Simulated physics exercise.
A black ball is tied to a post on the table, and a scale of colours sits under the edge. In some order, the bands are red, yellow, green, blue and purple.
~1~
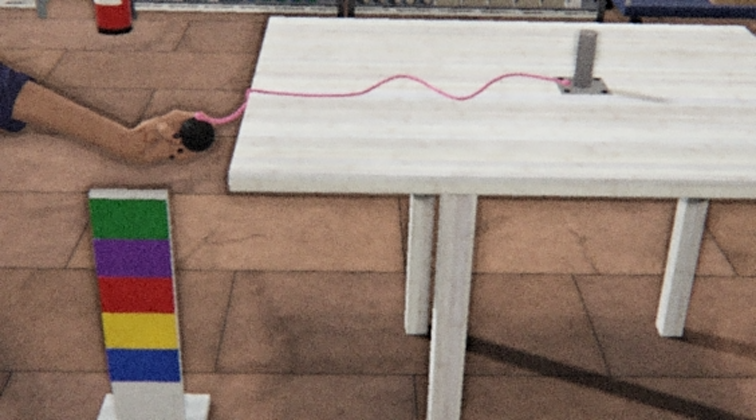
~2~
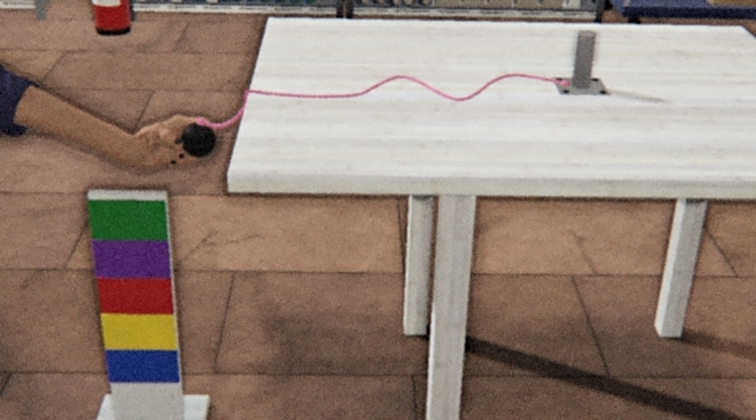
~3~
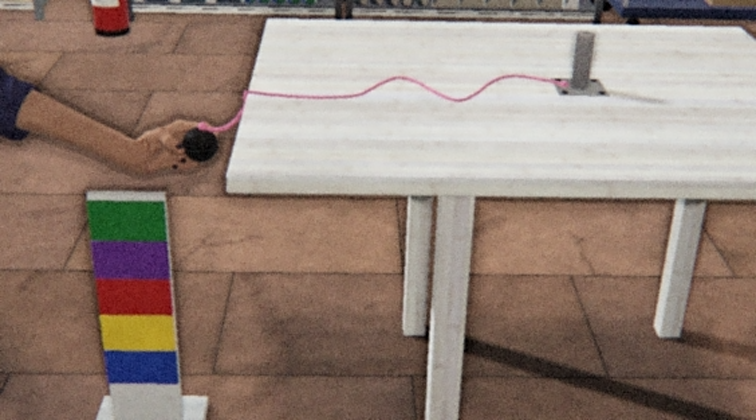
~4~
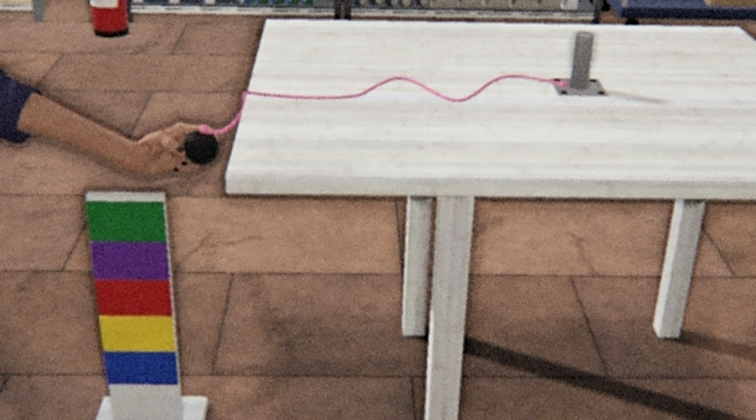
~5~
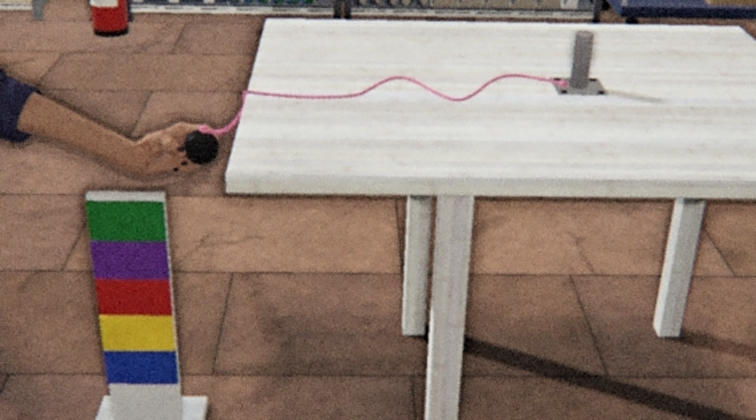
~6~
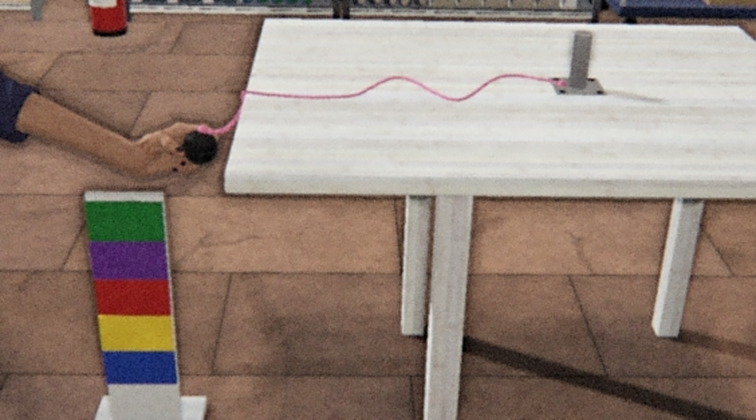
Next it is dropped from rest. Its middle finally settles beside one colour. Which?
Purple.
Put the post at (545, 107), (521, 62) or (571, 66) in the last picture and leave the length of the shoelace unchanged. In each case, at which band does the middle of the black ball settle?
First try: Red; second try: Red; third try: Purple.
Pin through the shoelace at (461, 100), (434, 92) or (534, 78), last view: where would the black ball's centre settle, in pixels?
Pixel spots, one per try: About (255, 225), (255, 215), (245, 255).
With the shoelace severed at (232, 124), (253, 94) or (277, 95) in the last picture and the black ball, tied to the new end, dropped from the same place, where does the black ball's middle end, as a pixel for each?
(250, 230), (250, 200), (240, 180).
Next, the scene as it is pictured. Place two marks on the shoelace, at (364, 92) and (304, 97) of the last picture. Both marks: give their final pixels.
They end up around (266, 89) and around (246, 135).
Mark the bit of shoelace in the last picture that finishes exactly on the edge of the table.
Near pixel (347, 96).
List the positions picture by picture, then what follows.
Black ball (197, 134); green (129, 221); purple (133, 259); red (137, 296); yellow (140, 332); blue (144, 367), in the first picture.
Black ball (199, 140); shoelace through (525, 76) (477, 94) (421, 83) (362, 94) (278, 94), in the second picture.
Black ball (200, 145), in the third picture.
Black ball (201, 147); shoelace through (523, 77) (475, 95) (420, 84) (361, 95) (276, 96), in the fourth picture.
Black ball (201, 147), in the fifth picture.
Black ball (200, 147); shoelace through (521, 76) (474, 94) (418, 84) (359, 94) (275, 95), in the sixth picture.
Soon after, ball near (286, 261); level with purple.
Then, ball near (229, 260); level with purple.
At rest, ball near (245, 262); level with purple. The shoelace holds its middle at purple.
